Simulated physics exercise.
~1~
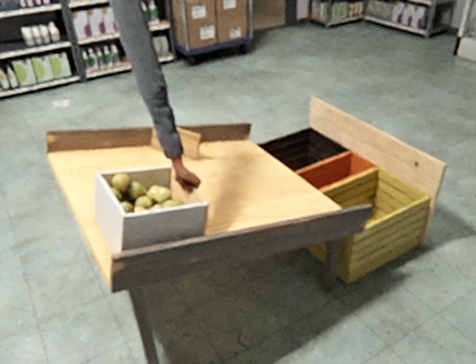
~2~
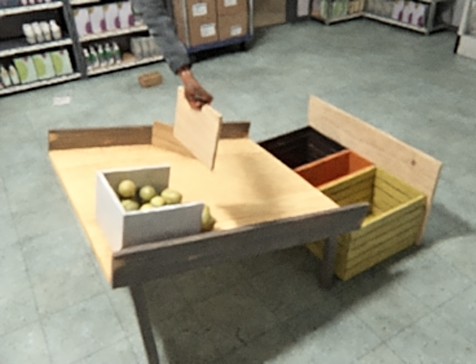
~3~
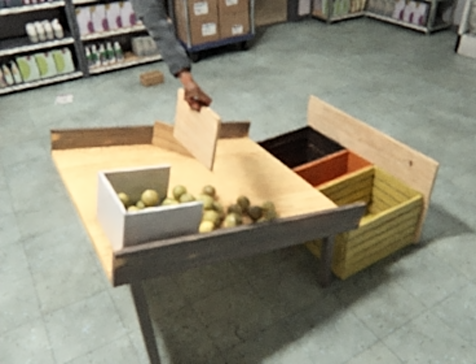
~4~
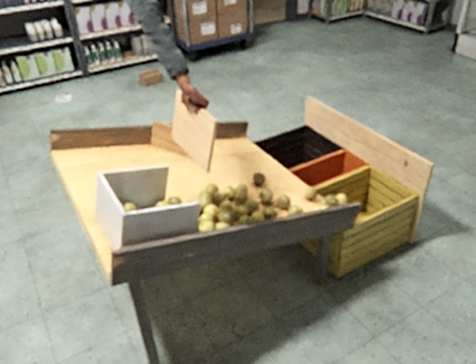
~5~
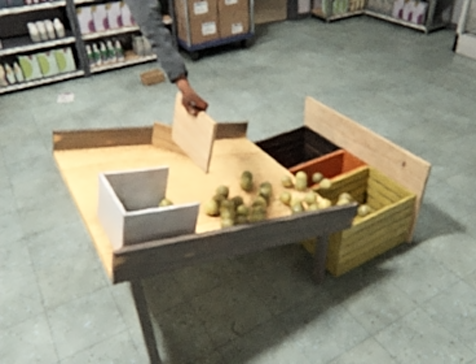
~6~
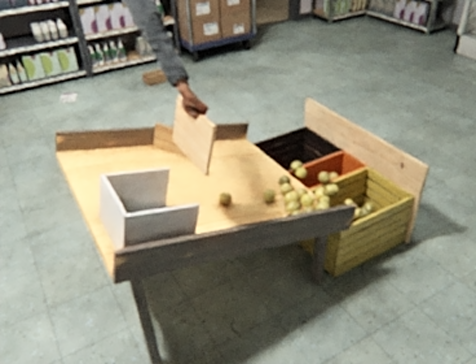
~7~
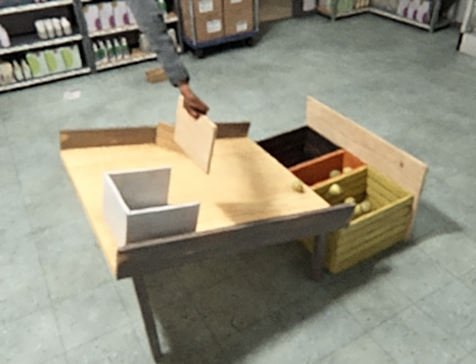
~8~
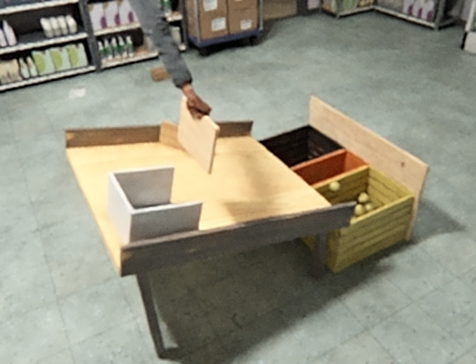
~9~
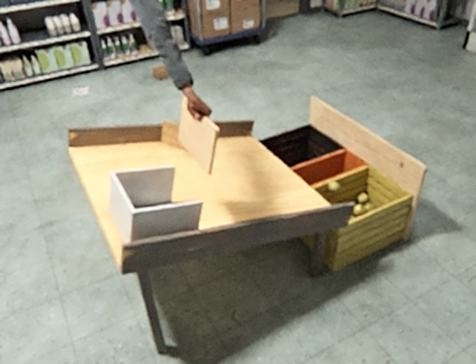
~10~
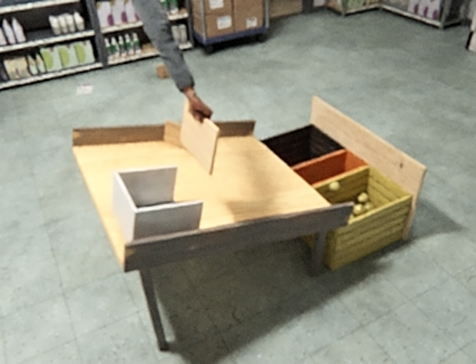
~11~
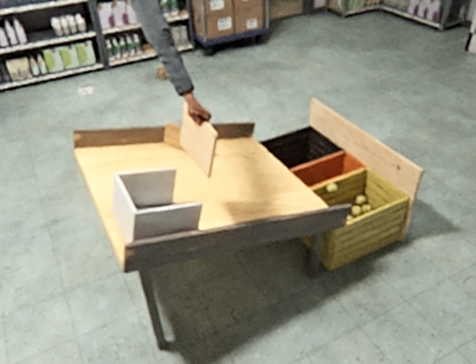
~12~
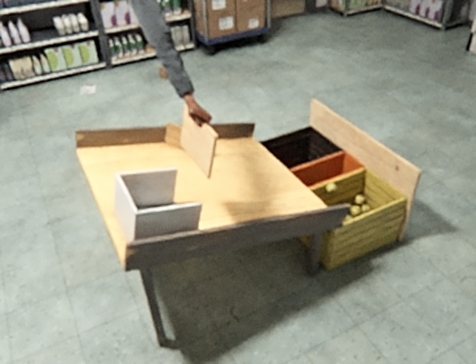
At the start, a pile of yellow-green apples sits in a white pen on a sloping, walled wooden table, with a hand reaching down beside it. The hand lifts a small wooden board clear and holds it above the table. The apples spill out of the pen and roll right along the near wall in a loose crowd. They reach the lower edge and drop toward the bins, most tumbling into the yellow tub and some into the orange one beside it. By the end, the pen and table are empty, apples rest in the yellow tub, and the hand still holds the board.
